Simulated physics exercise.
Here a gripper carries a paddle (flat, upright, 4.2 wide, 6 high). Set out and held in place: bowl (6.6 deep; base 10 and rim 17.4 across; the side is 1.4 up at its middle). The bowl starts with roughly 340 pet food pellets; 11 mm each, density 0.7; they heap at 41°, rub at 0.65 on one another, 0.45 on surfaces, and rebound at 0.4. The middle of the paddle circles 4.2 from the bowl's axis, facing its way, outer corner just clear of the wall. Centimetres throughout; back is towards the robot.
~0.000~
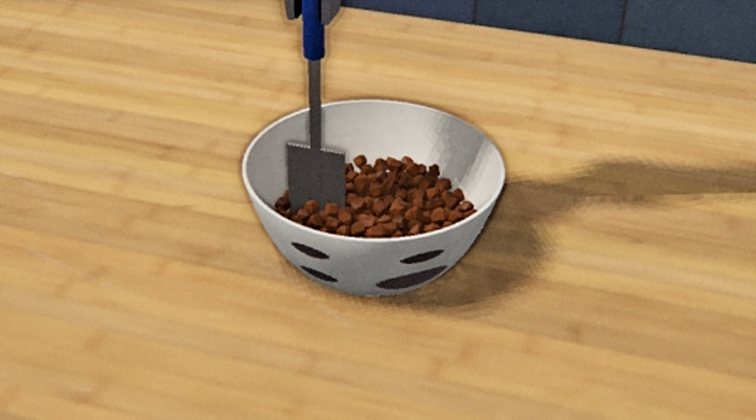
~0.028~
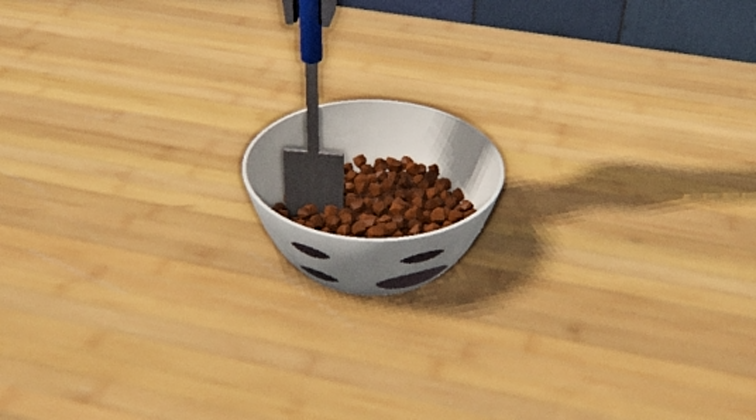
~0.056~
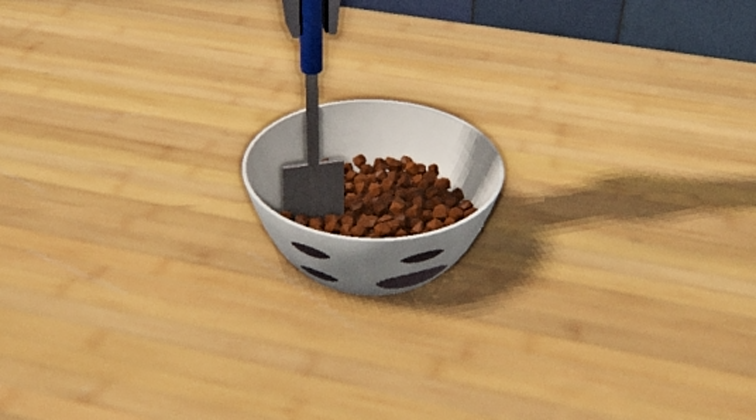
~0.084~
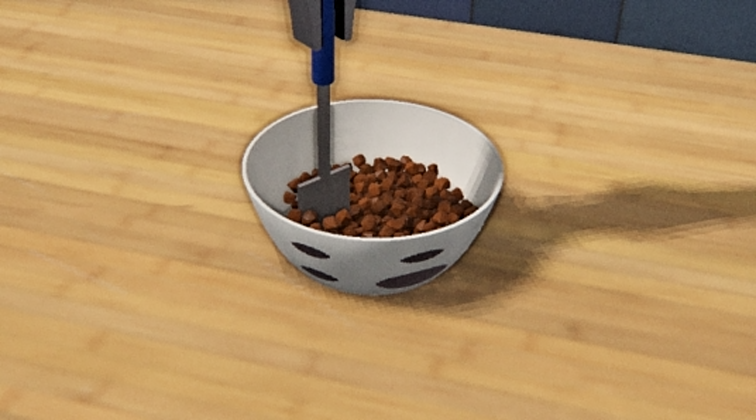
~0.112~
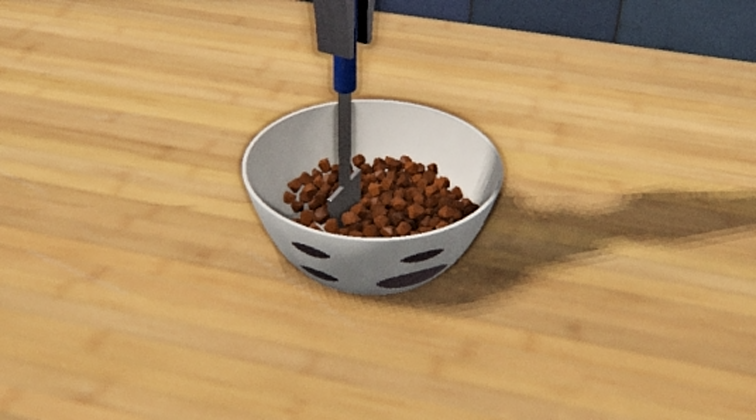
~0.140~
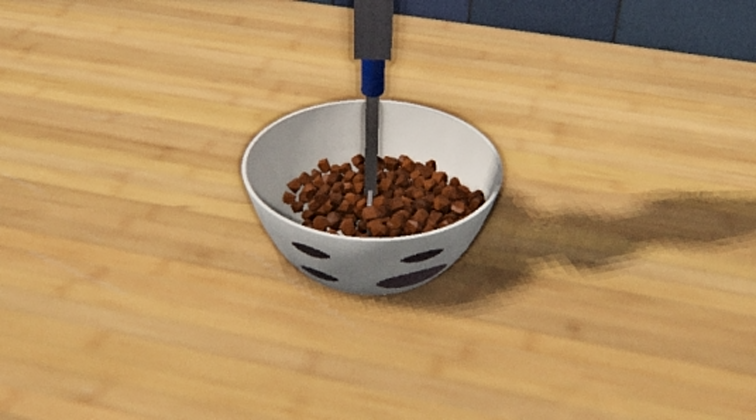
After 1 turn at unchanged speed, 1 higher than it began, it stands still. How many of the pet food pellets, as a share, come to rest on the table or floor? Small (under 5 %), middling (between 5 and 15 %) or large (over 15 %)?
A large share, over 15 %, ends on the table or floor.
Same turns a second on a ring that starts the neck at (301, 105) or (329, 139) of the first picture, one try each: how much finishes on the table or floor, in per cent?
About 10 and 10 per cent.
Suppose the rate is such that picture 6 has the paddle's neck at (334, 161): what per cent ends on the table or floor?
Some 10 per cent.
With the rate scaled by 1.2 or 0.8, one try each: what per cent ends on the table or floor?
About 30 and 10 per cent.
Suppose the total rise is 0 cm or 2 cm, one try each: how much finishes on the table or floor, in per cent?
Some 20 and 20 per cent.
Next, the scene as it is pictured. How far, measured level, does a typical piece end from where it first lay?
About 9 cm.
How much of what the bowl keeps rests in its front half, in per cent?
Some 70 per cent.
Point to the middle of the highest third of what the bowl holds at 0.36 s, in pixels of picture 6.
Near (321, 137).
By 0.25 s, 199° round, highest piece 10 above the table; 325 in the bowl, 17 in flight or on the tool.
By 0.36 s, 295° round, highest piece 9 above the table; 287 in the bowl, 23 on the table or floor, 32 in flight or on the tool.
By 0.62 s, 0° round, highest piece 7 above the table; 261 in the bowl, 81 on the table or floor.
By 1.32 s, 0° round, highest piece 7 above the table; 261 in the bowl, 81 on the table or floor.
Final count, 261 in the bowl, 81 on the table or floor. That is 24 % on the table or floor.
